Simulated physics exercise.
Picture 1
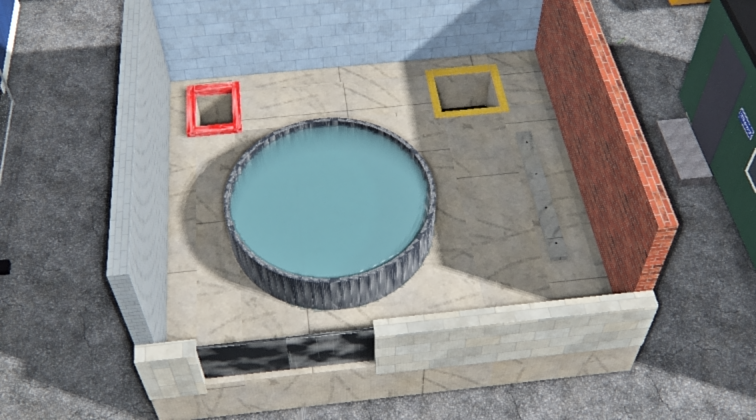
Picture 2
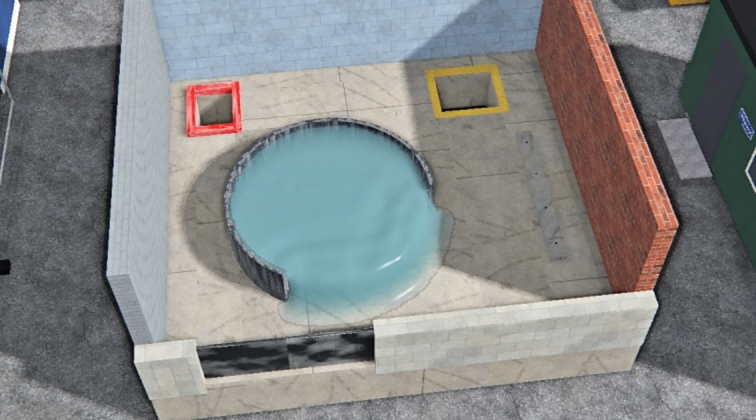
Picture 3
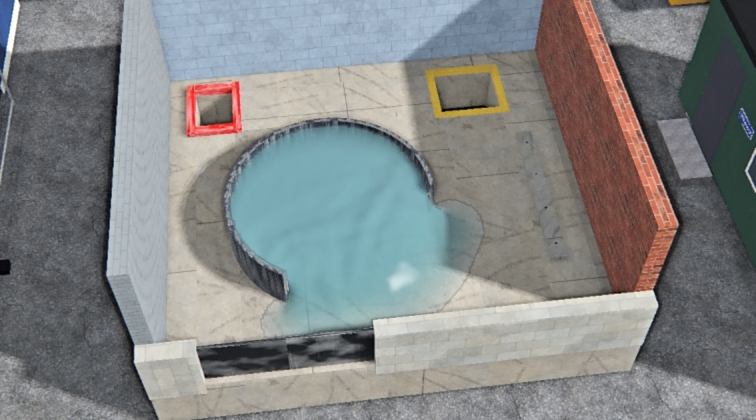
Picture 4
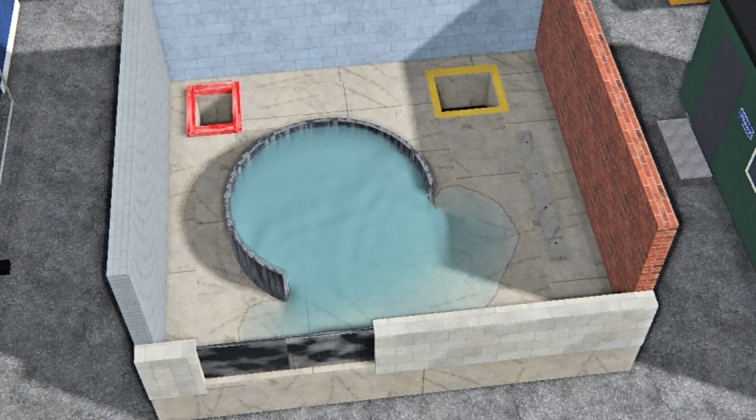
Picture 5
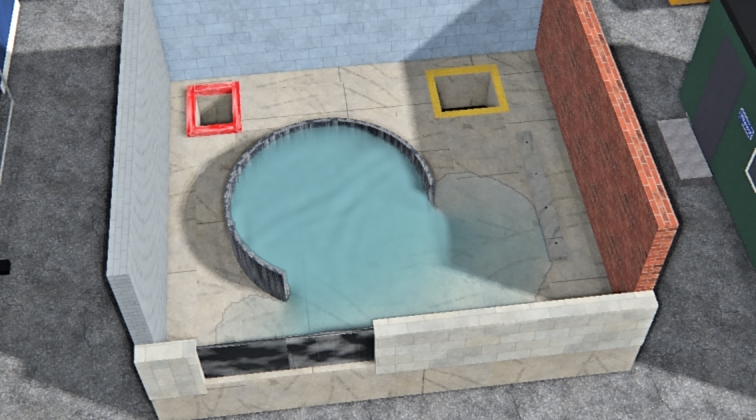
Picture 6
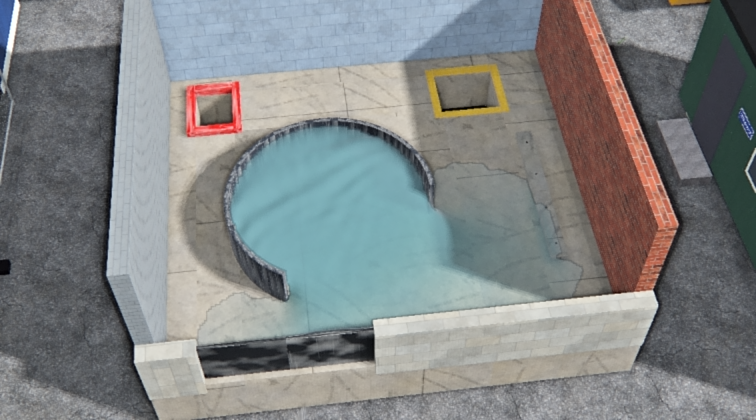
A round pool of still water lost the front right part of its side, and the water poured out through the gap, spreading across the slab toward the low front wall and the brick wall.
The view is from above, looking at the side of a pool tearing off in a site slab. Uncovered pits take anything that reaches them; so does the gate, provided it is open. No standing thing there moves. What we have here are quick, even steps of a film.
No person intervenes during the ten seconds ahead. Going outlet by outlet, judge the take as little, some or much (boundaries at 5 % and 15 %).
My judgement: The gate ends up with little, the yellow pit ends up with much, the red pit ends up with little.
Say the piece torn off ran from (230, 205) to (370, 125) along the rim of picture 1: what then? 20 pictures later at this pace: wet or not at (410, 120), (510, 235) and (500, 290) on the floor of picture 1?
Point 1: Inundated; point 2: Unwetted; point 3: Unwetted.
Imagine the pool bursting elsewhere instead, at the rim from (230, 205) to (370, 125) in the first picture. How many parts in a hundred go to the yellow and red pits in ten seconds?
Parts in a hundred: Yellow 20, red 30.
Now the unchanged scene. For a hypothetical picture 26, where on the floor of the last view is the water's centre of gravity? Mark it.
Centre of the water: Near (415, 244).
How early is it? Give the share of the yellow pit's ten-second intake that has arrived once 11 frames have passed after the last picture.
About 0 per cent.
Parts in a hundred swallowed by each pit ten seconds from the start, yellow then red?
Roughly 30 percent first, and 2 percent second.
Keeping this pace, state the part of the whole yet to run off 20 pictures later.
My figure: Some 98 per cent.
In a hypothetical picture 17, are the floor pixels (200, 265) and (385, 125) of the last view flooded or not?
Readings, in sequence: Waterlogged then unreached.
A moment on, water covers 40 % of the floor; the gate 0 %, the yellow pit 0 %, the red pit 0 %.
Next, water covers 50 % of the floor; the gate 0 %, the yellow pit 0 %, the red pit 0 %.
Then, water covers 75 % of the floor; the gate 0 %, the yellow pit 2 %, the red pit 0 %.
Later, water covers 100 % of the floor; the gate 0 %, the yellow pit 16 %, the red pit 1 %.
In the end, water covers 95 % of the floor; the gate 0 %, the yellow pit 31 %, the red pit 3 %.
